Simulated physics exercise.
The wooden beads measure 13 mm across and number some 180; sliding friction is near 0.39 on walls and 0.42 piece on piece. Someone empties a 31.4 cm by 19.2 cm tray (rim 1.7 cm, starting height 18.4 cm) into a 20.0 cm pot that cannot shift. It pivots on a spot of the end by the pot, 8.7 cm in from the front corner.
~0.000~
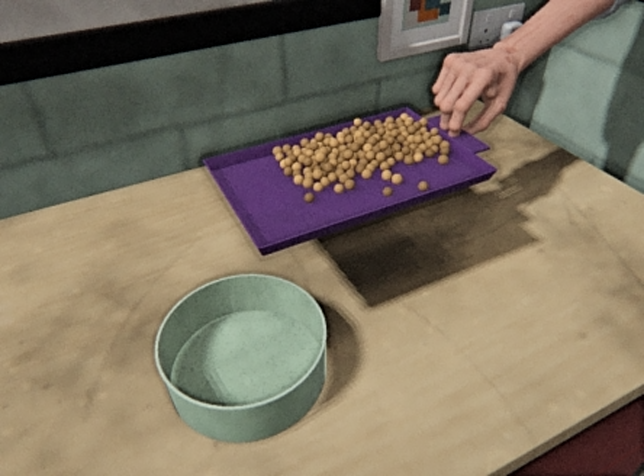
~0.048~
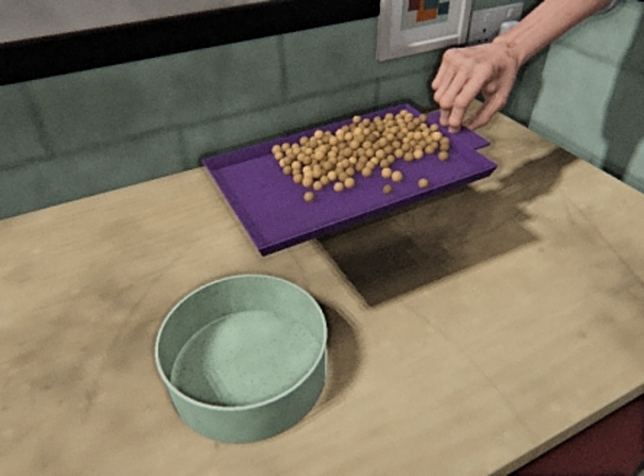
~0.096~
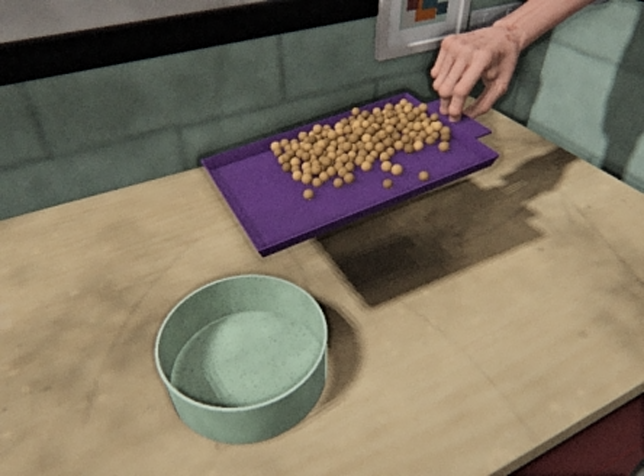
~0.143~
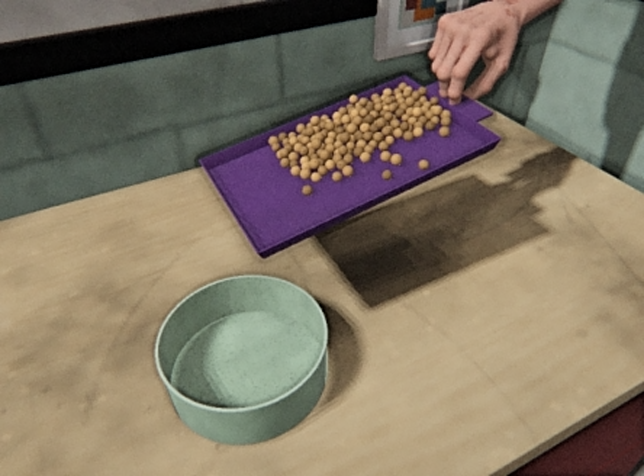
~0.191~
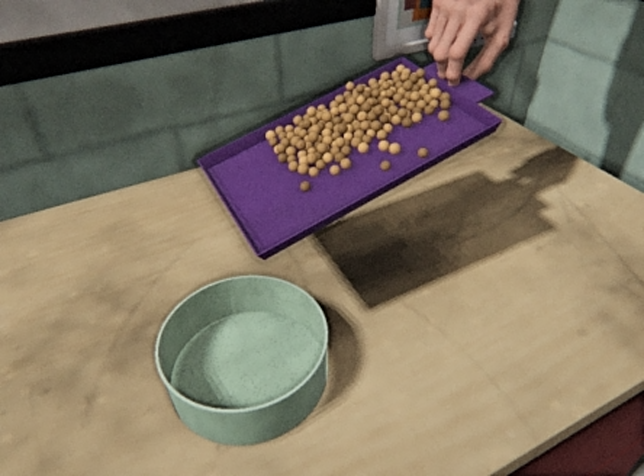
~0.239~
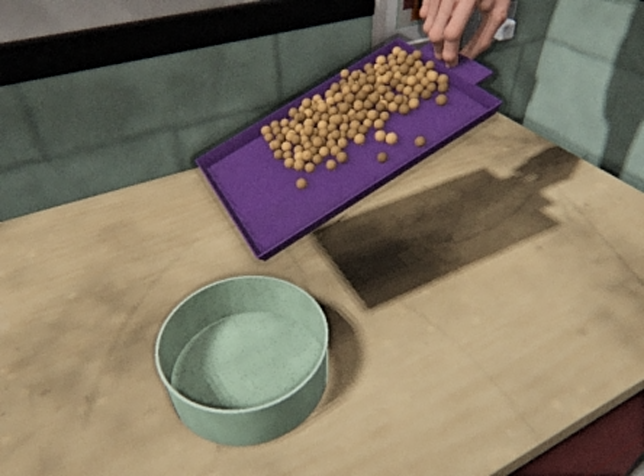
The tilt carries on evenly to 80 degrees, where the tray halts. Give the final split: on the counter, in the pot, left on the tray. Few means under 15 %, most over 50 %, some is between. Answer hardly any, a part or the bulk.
On the counter: A part; in the pot: The bulk; left on the tray: Hardly any.
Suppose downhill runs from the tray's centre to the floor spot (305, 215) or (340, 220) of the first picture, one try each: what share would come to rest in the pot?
Some 100 and 75 per cent.
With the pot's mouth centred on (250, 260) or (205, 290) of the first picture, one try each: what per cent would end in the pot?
Some 20 and 75 per cent.
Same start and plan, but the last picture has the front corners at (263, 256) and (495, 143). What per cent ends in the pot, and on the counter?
Pot 95, counter 5.
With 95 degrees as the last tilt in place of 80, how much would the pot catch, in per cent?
In that case some 65 per cent.
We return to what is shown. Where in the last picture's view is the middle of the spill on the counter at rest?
Around (116, 339).
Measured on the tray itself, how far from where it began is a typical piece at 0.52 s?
Some 9 cm.
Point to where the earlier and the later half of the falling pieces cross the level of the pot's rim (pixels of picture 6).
At about (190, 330), then at (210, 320).
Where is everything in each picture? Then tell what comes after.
In the first frame, tray tilt 0 degrees, front corners at (261, 244) and (491, 169); middle of the pieces at (367, 149); pot at (242, 333).
In the second frame, tray tilt 1 degrees, front corners at (261, 244) and (492, 165); middle of the pieces at (366, 146).
In the third frame, tray tilt 4 degrees, front corners at (261, 246) and (493, 154), lowest corner left front; middle of the pieces at (366, 139).
In the fourth frame, tray tilt 9 degrees, front corners at (260, 248) and (495, 138), lowest corner left front; middle of the pieces at (364, 128).
In the fifth frame, tray tilt 14 degrees, front corners at (260, 250) and (495, 120), lowest corner left front; middle of the pieces at (362, 116).
In the sixth frame, tray tilt 19 degrees, front corners at (259, 252) and (495, 102), lowest corner left front; middle of the pieces at (358, 105); pot at (243, 335). Its pace works out near 105 degrees a second.
Then, at 0.52 s, tilt 49 degrees; the tray holds 100 %, the pot 0 %.
Then, at 0.72 s, tilt 70 degrees; the tray holds 55 %, the pot 5 %.
After 1.02 s, tilt 80 degrees; the tray holds 5 %, the pot 55 %.
At rest (2.1 s), counter 35 %, pot 65 %, tray 0 %.
